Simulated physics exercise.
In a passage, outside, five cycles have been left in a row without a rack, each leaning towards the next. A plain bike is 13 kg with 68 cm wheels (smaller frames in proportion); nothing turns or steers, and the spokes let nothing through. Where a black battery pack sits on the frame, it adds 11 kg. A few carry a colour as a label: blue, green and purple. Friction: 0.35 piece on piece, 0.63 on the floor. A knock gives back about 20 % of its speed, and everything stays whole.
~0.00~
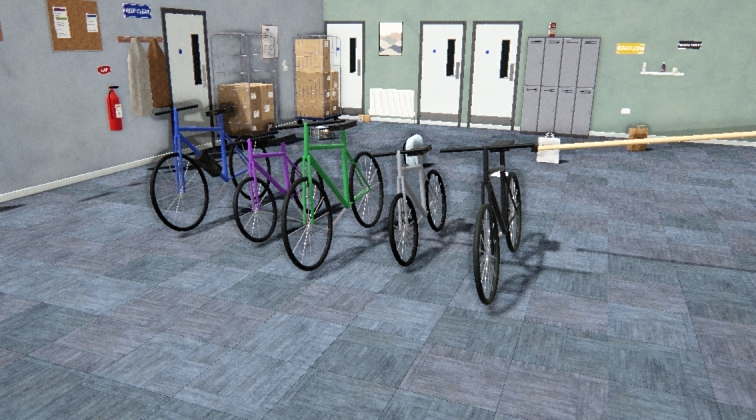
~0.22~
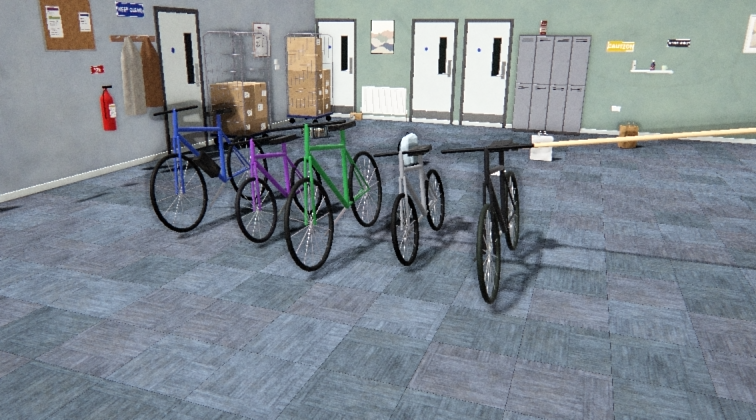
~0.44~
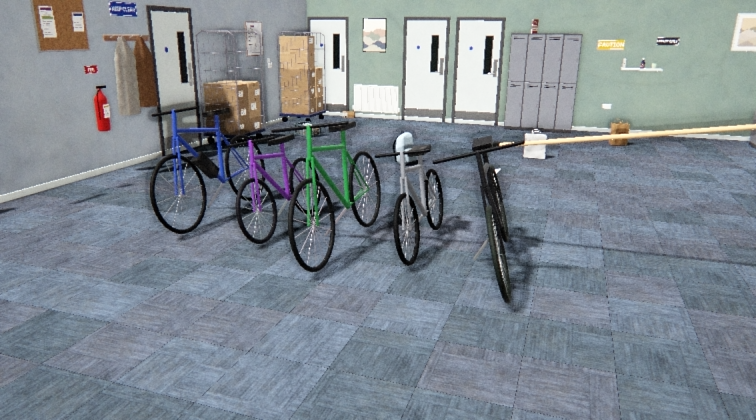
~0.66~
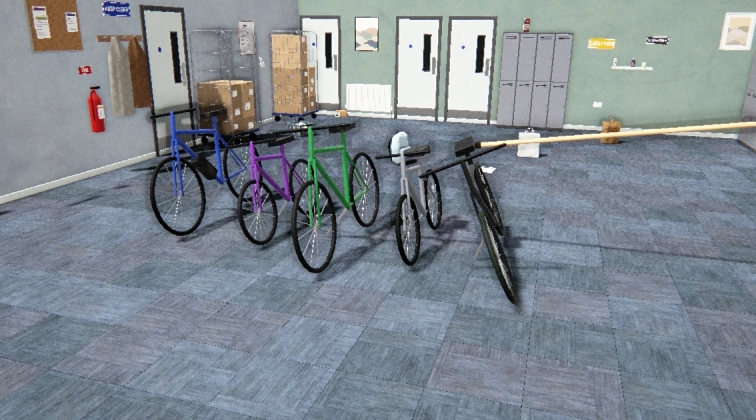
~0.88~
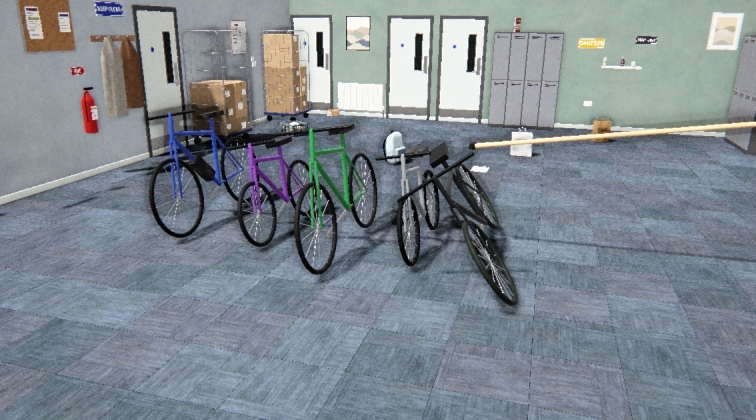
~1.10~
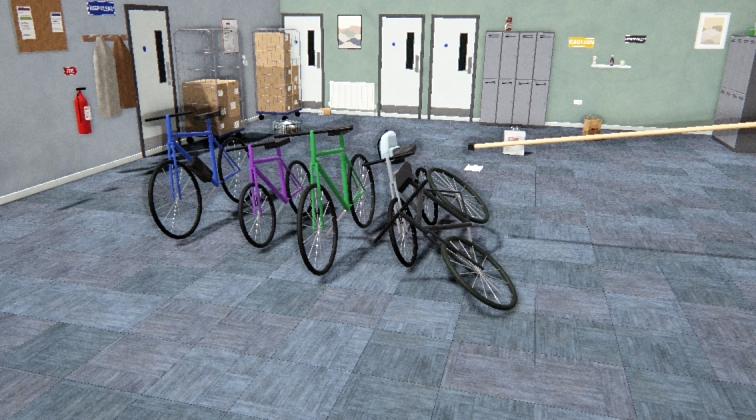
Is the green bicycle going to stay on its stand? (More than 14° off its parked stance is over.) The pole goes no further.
In the end the green bicycle goes over.
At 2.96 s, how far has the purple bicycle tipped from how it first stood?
Roughly 80°.
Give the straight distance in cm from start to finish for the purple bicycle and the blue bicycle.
Purple 50, blue 80.
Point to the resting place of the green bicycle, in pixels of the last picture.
Around (260, 207).
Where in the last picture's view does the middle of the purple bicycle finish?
At about (235, 203).
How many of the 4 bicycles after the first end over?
The count is 4.
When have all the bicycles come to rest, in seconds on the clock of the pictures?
Near 3.5 s.
By 1.38 s, 1 of the 4 other bicycles over; green bicycle tilted 6°.
By 1.88 s, 2 of the 4 other bicycles over; green bicycle tilted 46°; purple bicycle tilted 5°.
By 2.36 s, 3 of the 4 other bicycles over; green bicycle tilted 72°; purple bicycle tilted 60°.
By 2.96 s, 4 of the 4 other bicycles over; green bicycle lying flat; purple bicycle lying flat.
When it is over (3.7 s), 4 of the 4 other bicycles over; green bicycle lying flat; blue bicycle lying flat; purple bicycle lying flat. Not one is left standing. In pixels of the last frame, middles, green bicycle near (260, 207), blue bicycle near (150, 189).
